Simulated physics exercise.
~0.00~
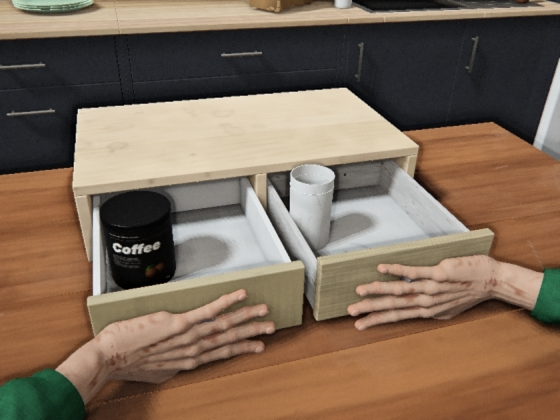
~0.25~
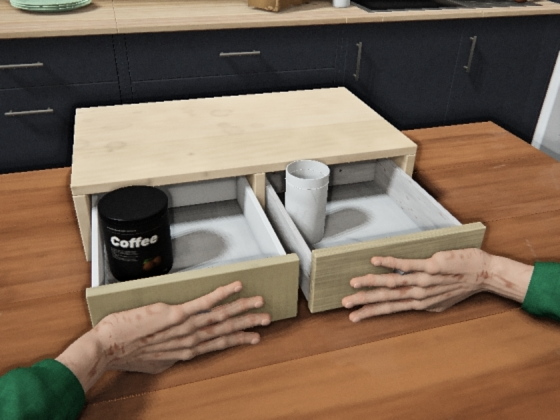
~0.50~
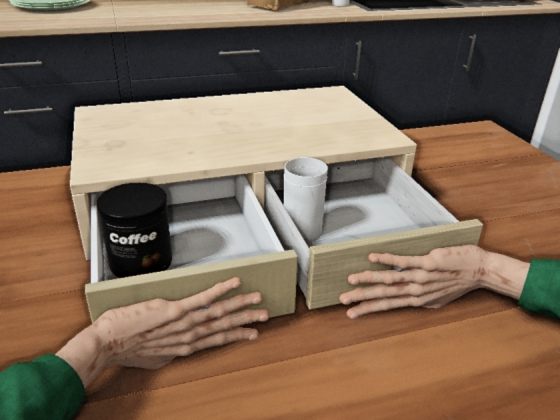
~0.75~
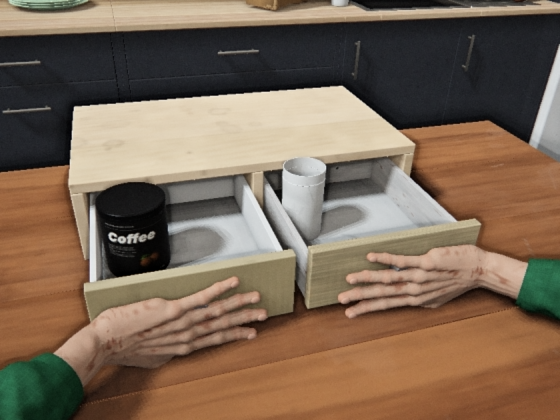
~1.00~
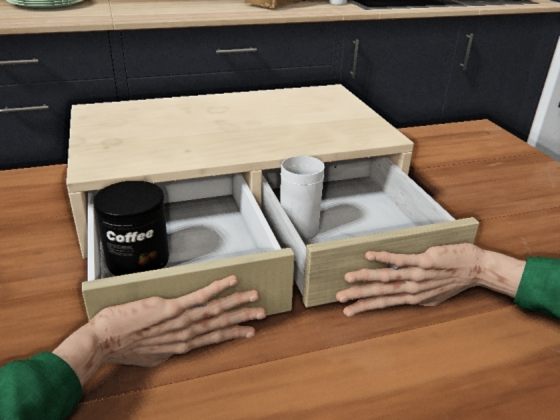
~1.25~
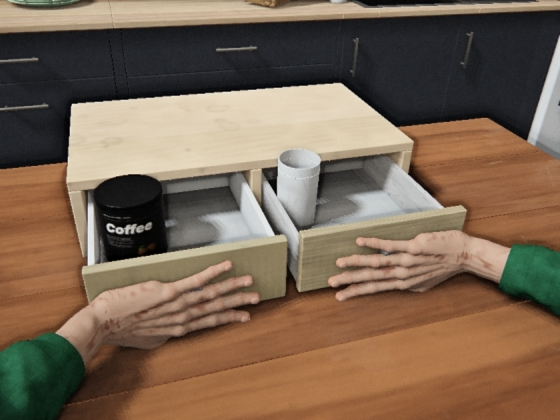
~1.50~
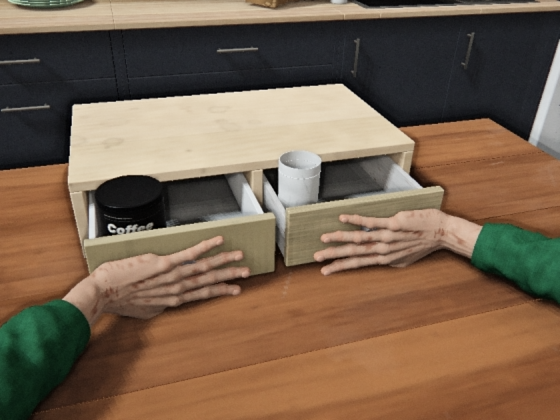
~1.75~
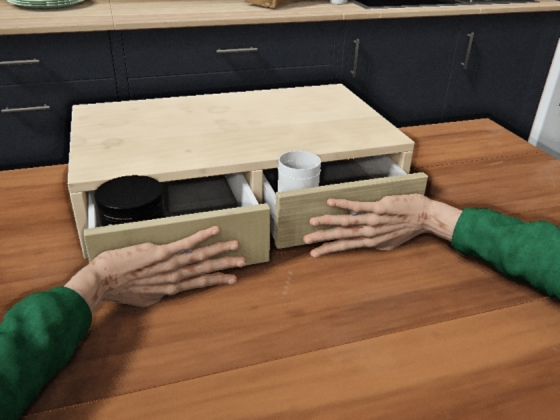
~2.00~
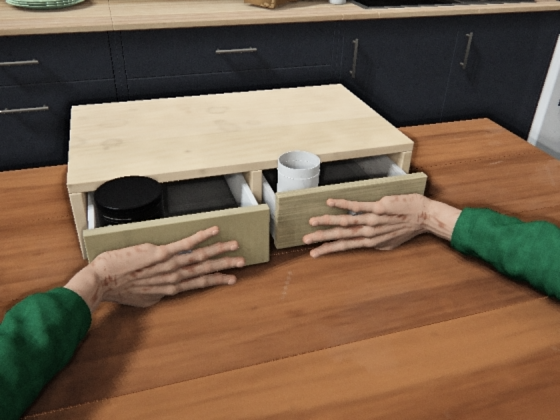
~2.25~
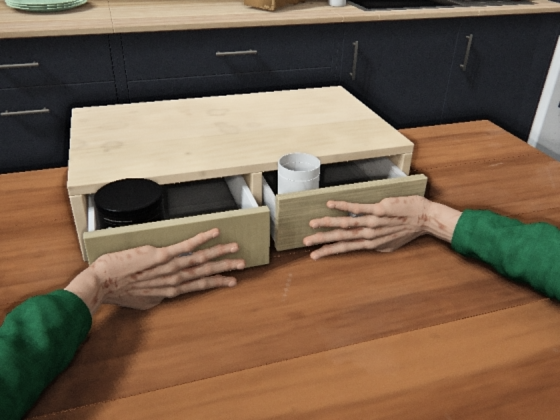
In a kitchen with dark cabinets behind, a wooden table is seen from just above and in front, the view swaying slightly. A pale wooden chest on it has two drawers pulled out, a black coffee tub in the left one and a white cylindrical container standing in the right. Two hands in green sleeves rest against the drawer fronts. After barely moving at first, the hands push both drawers inward together, carrying the tub and the upright container toward the chest. Both drawers then stop partway and stay slightly open, with the hands still against them.
